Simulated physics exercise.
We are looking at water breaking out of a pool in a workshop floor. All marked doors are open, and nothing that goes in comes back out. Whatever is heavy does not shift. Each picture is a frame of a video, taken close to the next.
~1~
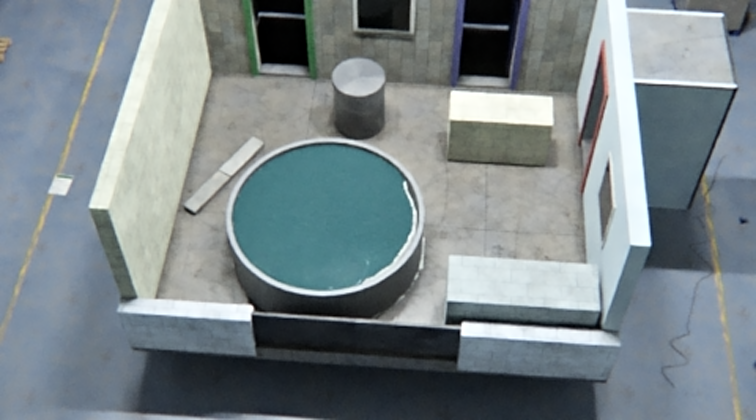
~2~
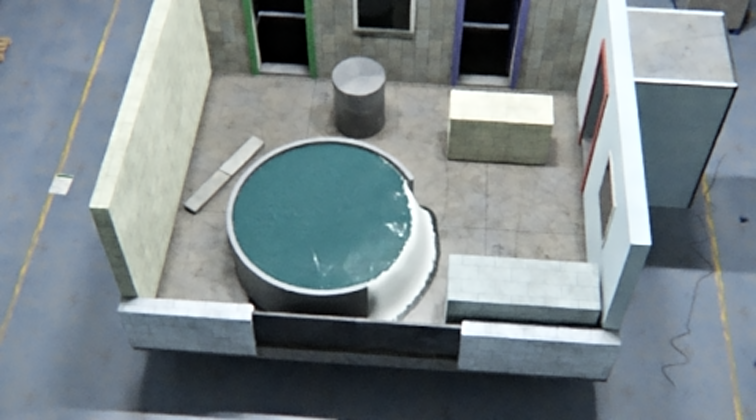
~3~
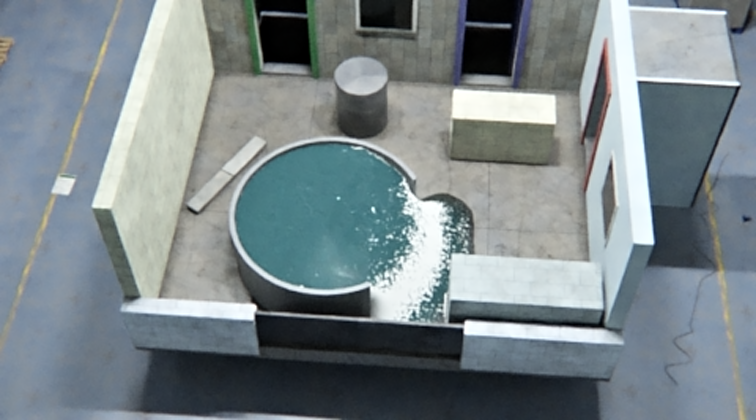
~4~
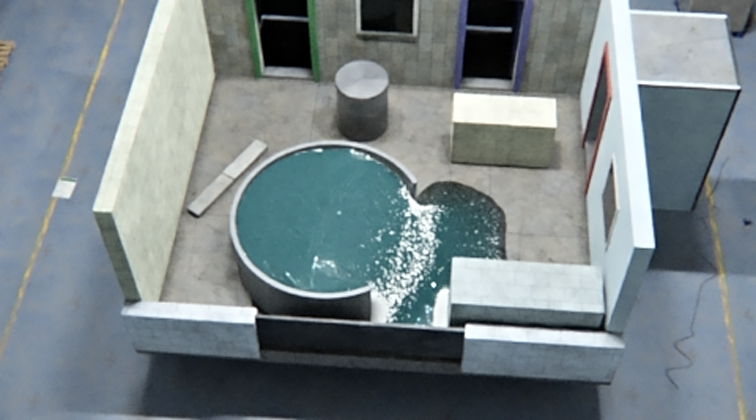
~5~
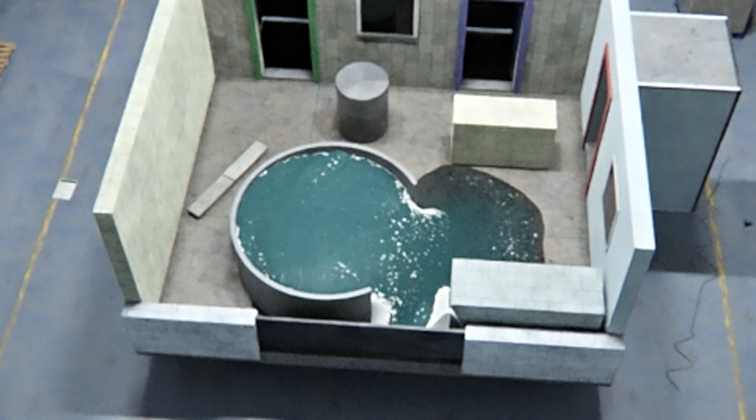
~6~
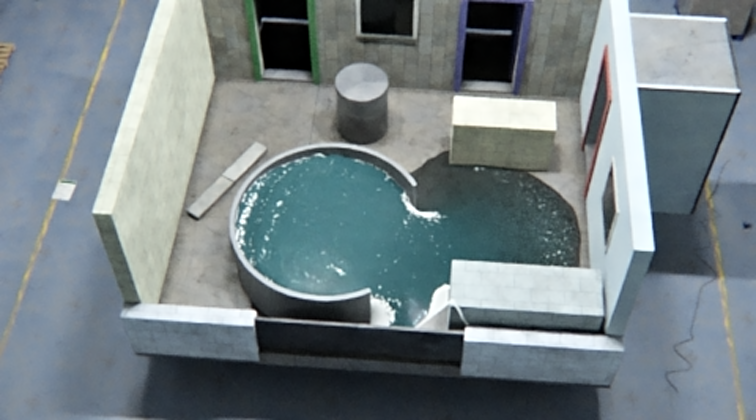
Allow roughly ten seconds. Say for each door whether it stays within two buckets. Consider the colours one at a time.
I expect the red door to go past two buckets; I expect the green door to go past two buckets; I expect the blue door to go past two buckets.
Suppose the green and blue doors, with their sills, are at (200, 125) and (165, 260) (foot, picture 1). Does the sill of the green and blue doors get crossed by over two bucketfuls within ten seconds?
The green one is over; the blue one takes more.
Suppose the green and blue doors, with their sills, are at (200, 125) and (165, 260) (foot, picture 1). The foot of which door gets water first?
I'd name the red one.
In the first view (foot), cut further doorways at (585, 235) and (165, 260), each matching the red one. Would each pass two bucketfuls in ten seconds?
Exceeds it; stays within it.
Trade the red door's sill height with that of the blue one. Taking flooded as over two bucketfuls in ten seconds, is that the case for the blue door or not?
With the sills exchanged, the blue door falls below the cutoff.
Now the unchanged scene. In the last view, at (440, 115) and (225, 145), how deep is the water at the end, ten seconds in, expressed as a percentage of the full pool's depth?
Near 16 per cent and 20 per cent, respectively.
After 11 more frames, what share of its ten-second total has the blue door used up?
It should be near 0 percent of the ten-second total.
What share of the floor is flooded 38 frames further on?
Close to 100 %.
A moment on, water covers 35 % of the floor; the red door wet at the sill, nothing in, the green door not reached, the blue door not reached.
Next, water covers 45 % of the floor; the red door over two buckets in, the green door not reached, the blue door not reached.
Then, water covers 75 % of the floor; the red door far over two buckets in, the green door not reached, the blue door under two buckets in.
Later, water covers 100 % of the floor; the red door far over two buckets in, the green door wet at the sill, nothing in, the blue door over two buckets in.
In the end, water covers 100 % of the floor; the red door far over two buckets in, the green door far over two buckets in, the blue door far over two buckets in.
